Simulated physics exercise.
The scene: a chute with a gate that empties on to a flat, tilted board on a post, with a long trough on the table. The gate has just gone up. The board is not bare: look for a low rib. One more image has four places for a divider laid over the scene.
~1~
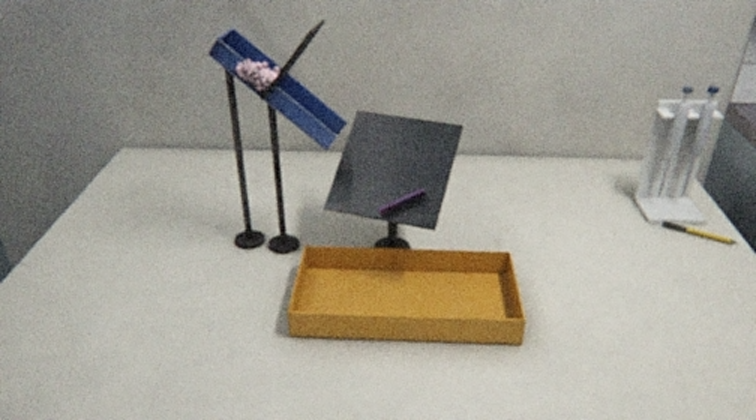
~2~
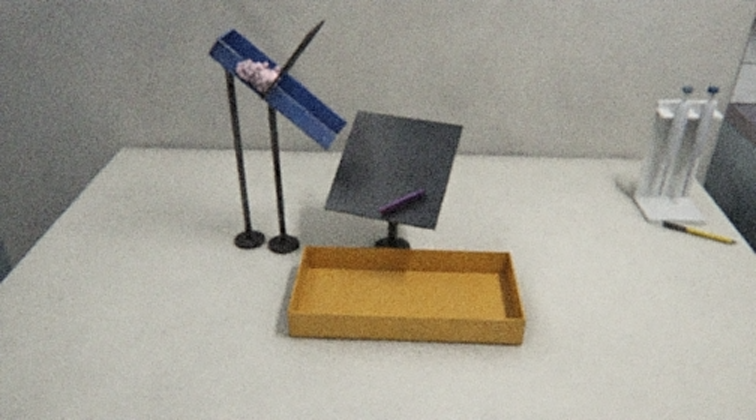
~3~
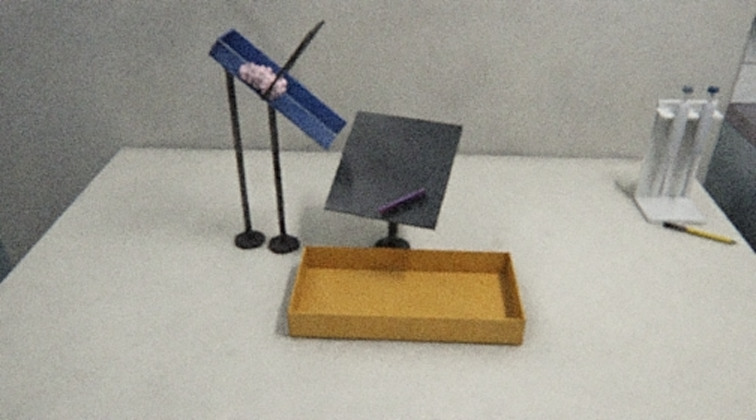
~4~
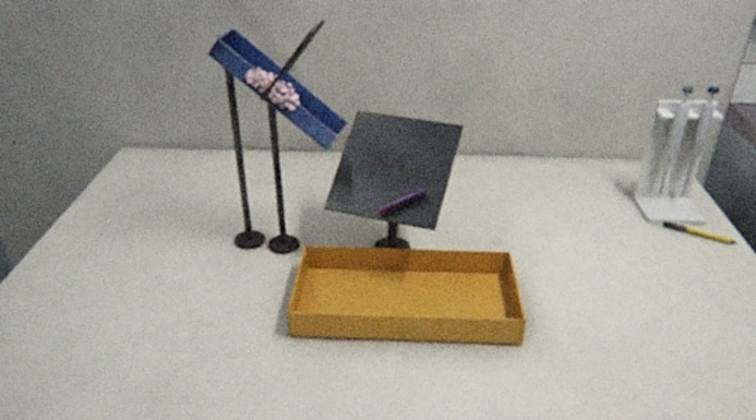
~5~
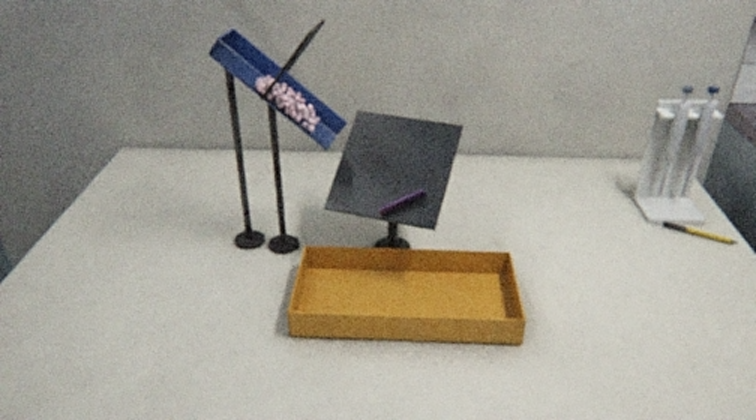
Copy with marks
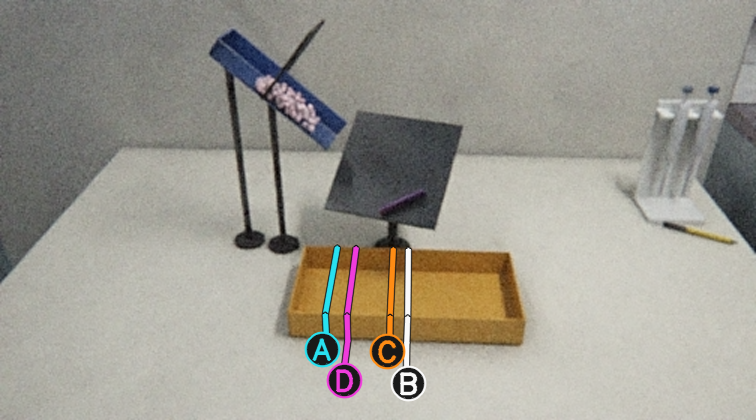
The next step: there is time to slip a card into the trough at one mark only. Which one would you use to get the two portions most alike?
Best: D.
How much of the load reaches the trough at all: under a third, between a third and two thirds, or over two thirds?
Over two thirds.
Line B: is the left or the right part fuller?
More lands on the left.
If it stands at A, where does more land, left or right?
Right.
On the marked copy, line A crosses the front rim at (325, 313); line B crosses the front rim at (407, 316); line C crosses the front rim at (390, 316); line D crosses the front rim at (347, 314).
With A, of what is caught, a small part on the left of the divider, nearly all on the right.
With B, of what is caught, nearly all on the left of the divider, a small part on the right.
With C, of what is caught, nearly all on the left of the divider, a small part on the right.
With D, of what is caught, about half on the left of the divider, about half on the right.
